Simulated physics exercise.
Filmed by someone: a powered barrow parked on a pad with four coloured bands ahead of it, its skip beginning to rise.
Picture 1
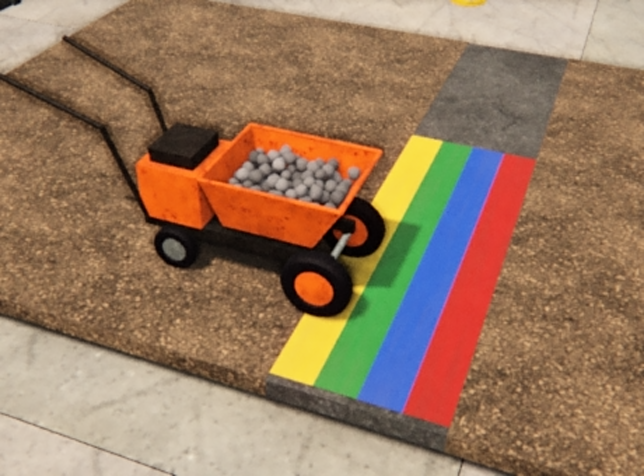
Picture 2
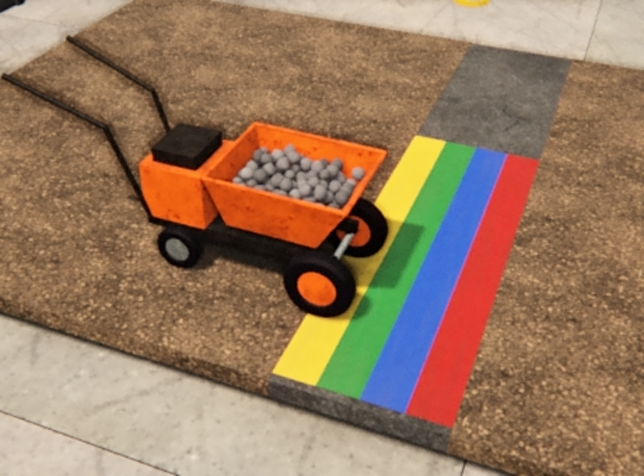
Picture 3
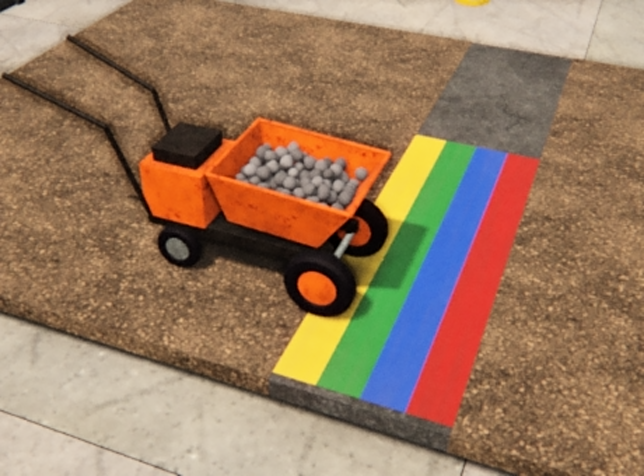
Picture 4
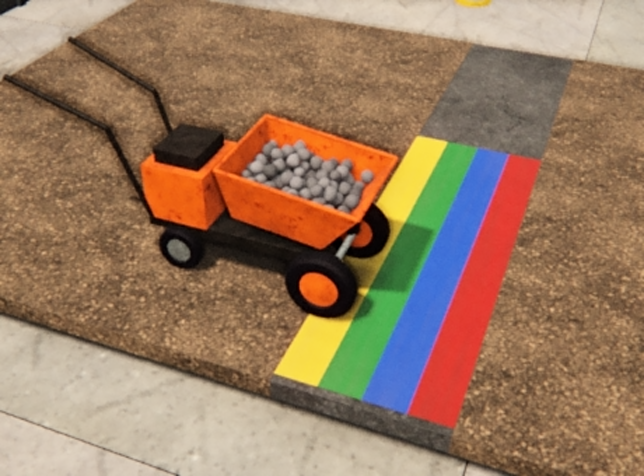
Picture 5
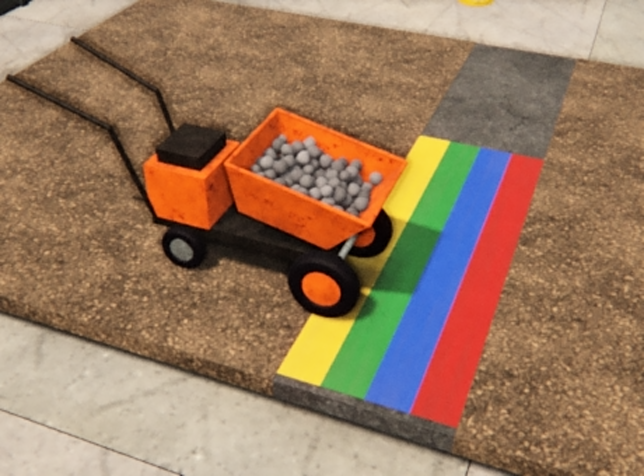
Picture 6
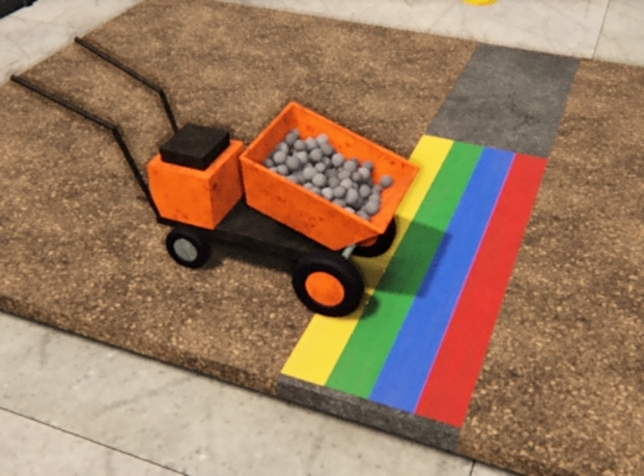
Orange powered barrow standing at yellow, green, blue and red bands, its skip of grey round cobbles gradually tilting forward.
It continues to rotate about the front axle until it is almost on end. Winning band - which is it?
Winning band: The red one.
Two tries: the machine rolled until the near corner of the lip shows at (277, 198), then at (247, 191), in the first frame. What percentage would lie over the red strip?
Roughly 10 and 0 percent respectively.
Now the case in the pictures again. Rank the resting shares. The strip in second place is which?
Rank two: The blue strip.
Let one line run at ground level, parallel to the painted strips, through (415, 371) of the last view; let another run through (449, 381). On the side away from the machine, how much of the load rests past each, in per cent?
Estimate, first then second: 70 %, 40 %.
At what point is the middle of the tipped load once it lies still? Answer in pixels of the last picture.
The centre comes to rest near (470, 309).
Just after the last frame, skip tipped steeply; every one in the skip.
A moment on, skip tipped right over; almost all in the skip; just a few over the blue strip; just a few over the red strip; just a few falling.
Further on, skip tipped right over; roughly a third in the skip; about a tenth over the blue strip; roughly a third over the red strip; about a tenth off the paint.
When it is over, skip tipped right over; roughly a quarter in the skip; not one over the yellow strip; not one over the green strip; roughly a quarter over the blue strip; roughly half over the red strip; about a tenth off the paint.
